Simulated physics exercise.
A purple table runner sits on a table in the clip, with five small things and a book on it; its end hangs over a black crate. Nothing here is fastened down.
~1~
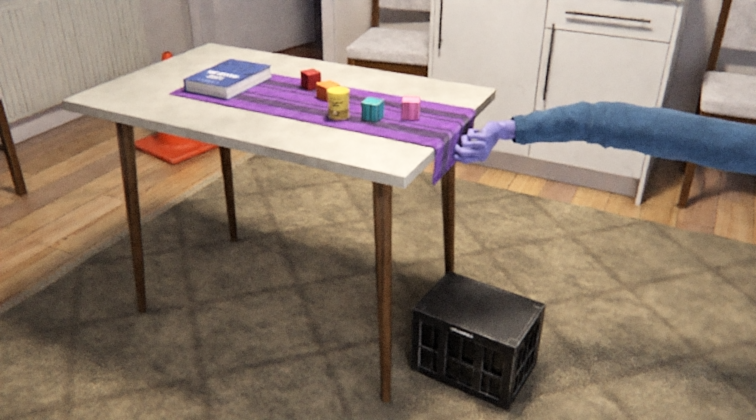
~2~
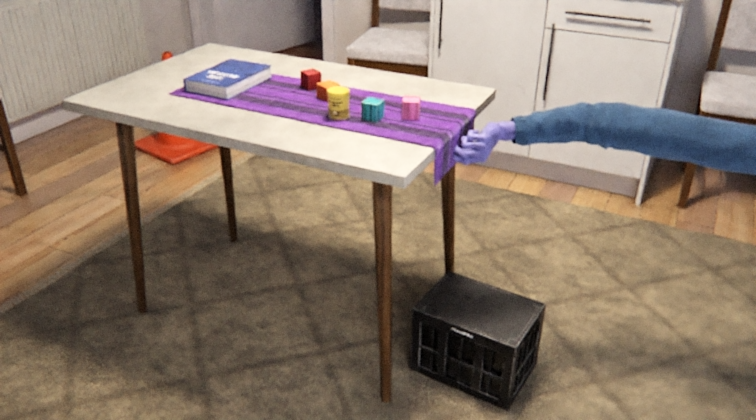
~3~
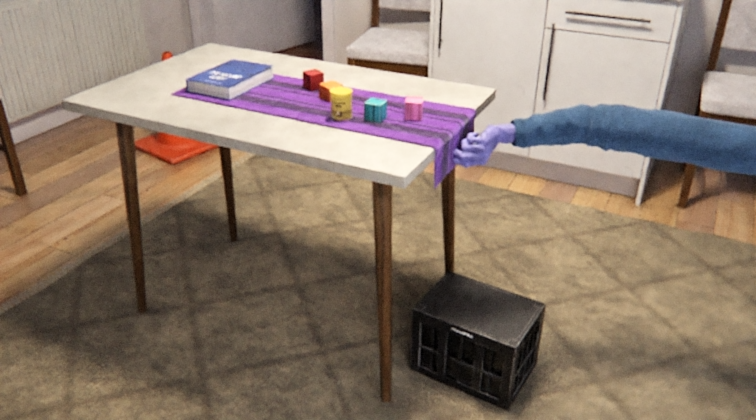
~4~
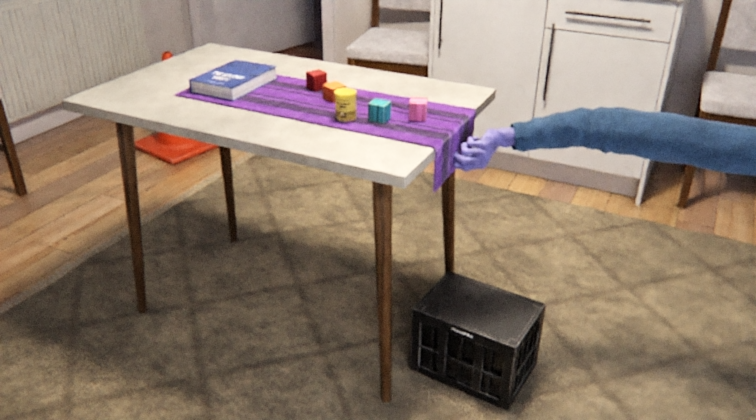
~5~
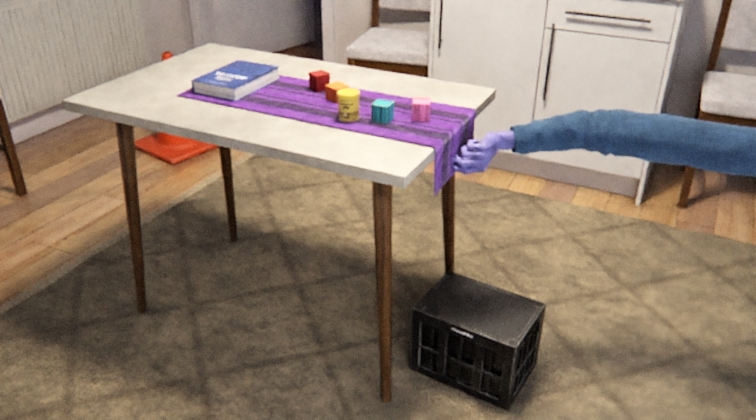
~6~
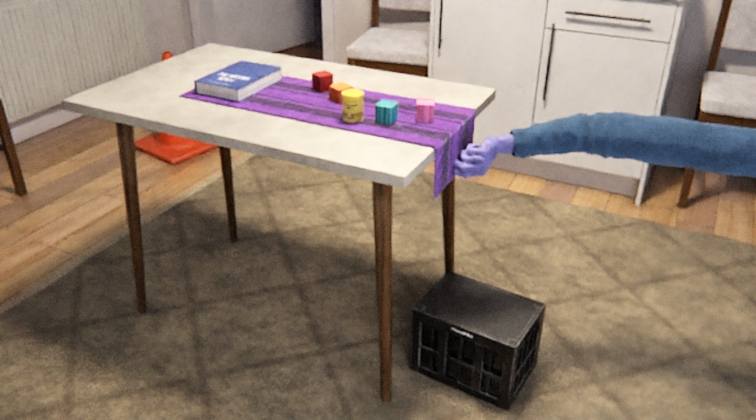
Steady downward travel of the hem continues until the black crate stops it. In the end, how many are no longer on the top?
Off the top: Four.
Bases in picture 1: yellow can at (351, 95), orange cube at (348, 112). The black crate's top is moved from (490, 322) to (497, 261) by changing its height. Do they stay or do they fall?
The yellow can ends up still on top and the orange cube ends up still on top.
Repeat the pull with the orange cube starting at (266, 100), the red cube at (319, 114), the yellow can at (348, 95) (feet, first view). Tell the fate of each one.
Result - orange cube retained; red cube lost; yellow can lost.
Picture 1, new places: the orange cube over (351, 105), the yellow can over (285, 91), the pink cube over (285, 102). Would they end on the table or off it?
Orange cube dropped, yellow can kept, pink cube kept.
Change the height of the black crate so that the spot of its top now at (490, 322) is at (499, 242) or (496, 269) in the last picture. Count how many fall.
We'd see 1, then 3.
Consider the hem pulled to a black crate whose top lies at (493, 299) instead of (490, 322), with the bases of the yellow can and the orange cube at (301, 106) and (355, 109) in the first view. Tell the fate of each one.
Yellow can stays, orange cube is gone.
Soon after, hem near (453, 221); pink cube gone.
After that, hem near (452, 274); pink cube, turquoise cube and yellow can gone.
In the end, hem on the crate; pink cube, turquoise cube, yellow can and orange cube gone. It carries off four.
